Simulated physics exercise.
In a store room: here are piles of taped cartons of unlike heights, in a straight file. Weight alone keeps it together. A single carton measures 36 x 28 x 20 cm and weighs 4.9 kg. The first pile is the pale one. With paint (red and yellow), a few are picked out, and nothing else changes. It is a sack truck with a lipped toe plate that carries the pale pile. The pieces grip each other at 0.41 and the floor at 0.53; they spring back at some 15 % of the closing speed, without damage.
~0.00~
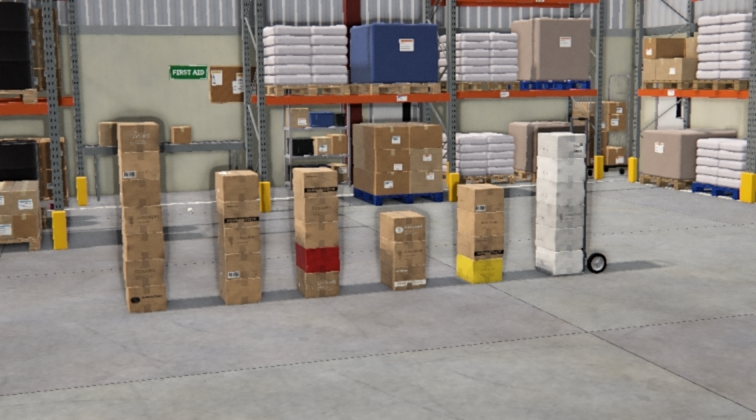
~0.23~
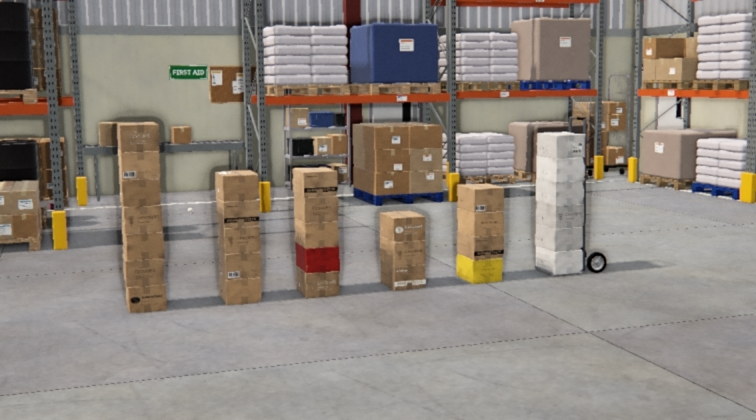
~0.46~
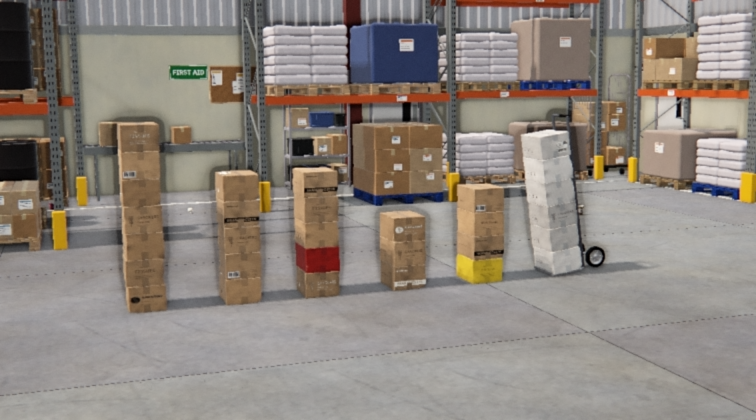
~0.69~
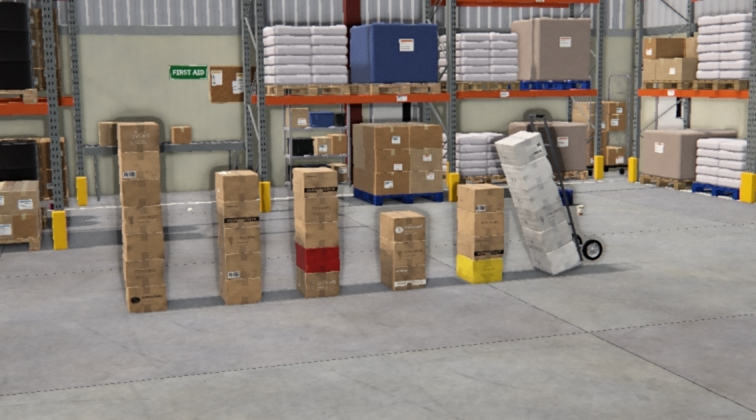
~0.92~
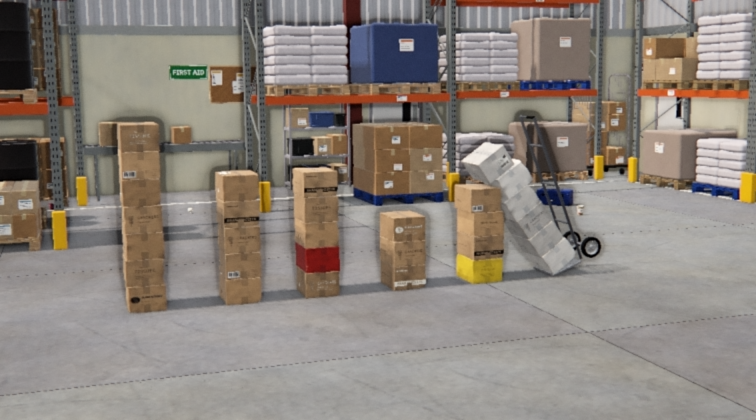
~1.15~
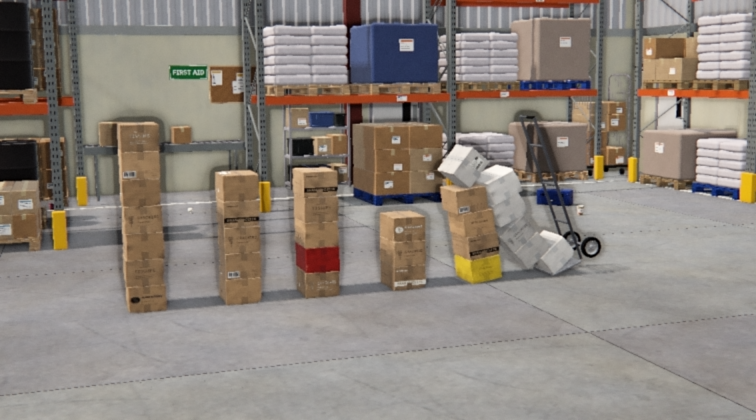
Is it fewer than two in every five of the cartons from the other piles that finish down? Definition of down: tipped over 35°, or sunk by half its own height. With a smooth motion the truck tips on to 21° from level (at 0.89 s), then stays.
Yes, fewer than two in five.
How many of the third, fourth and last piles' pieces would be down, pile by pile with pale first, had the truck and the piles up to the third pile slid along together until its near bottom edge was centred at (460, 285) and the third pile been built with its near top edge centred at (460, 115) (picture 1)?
Pile by pile that makes third 7, fourth 5, last 7.
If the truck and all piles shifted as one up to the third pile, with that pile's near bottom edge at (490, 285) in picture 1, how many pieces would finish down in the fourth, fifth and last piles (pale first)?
Pile by pile, fourth 0, fifth 0, last 0.
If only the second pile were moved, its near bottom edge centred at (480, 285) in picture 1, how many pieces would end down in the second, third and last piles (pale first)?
Per pile - second: 1, third: 1, last: 0.
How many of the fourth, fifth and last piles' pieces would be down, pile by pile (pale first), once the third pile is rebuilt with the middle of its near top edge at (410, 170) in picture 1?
Result: Fourth pile 5, fifth pile 5, last pile 7.
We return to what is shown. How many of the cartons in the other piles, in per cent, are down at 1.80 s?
15 percent by then.
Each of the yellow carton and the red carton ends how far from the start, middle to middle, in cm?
The yellow one ends 10 cm from its start and the red one 10 cm.
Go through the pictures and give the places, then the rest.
In the first picture (pixels give the middle of a visible side), truck frame (586, 150) 0° forward; red carton (323, 260); yellow carton (488, 271); none of the others has stirred.
The second picture shows truck frame (585, 150) 1° forward; red carton (323, 260).
The third picture shows truck frame (571, 147) 8° forward, top of the pale pile leaning 8°; red carton (323, 260); none of the others has stirred.
The fourth picture shows truck frame (552, 146) 17° forward, top of the pale pile leaning 20°; red carton (323, 260); none of the others has stirred.
The fifth picture shows truck frame (544, 147) 21° forward, top of the pale pile leaning 35°; yellow carton (488, 271); one has shifted.
The sixth picture shows truck frame (544, 147) 21° forward, top of the pale pile leaning 50°; yellow carton (486, 270) 7° from how it stood; red carton (323, 260); steepest lean 7°, the carton at (472, 201); movement in 4 of them.
After 1.26 s, 6 of the pale pile down; none of the 24 other cartons down, 4 disturbed; yellow carton 11° from how it stood.
After 1.50 s, 6 of the pale pile down; none of the 24 other cartons down, 4 disturbed; yellow carton 26° from how it stood.
After 1.80 s, 6 of the pale pile down; 4 of the 24 other cartons down; yellow carton 39° from how it stood.
After 2.14 s, 6 of the pale pile down; 6 of the 24 other cartons down; yellow carton 46° from how it stood; red carton 34 mm from its place.
In the end (3.0 s), 6 of the pale pile down; 6 of the 24 other cartons down; yellow carton 47° from how it stood; red carton 6 cm from its place. That is 25 per cent. From the last view, middles, yellow carton near (465, 261), red carton near (310, 257).
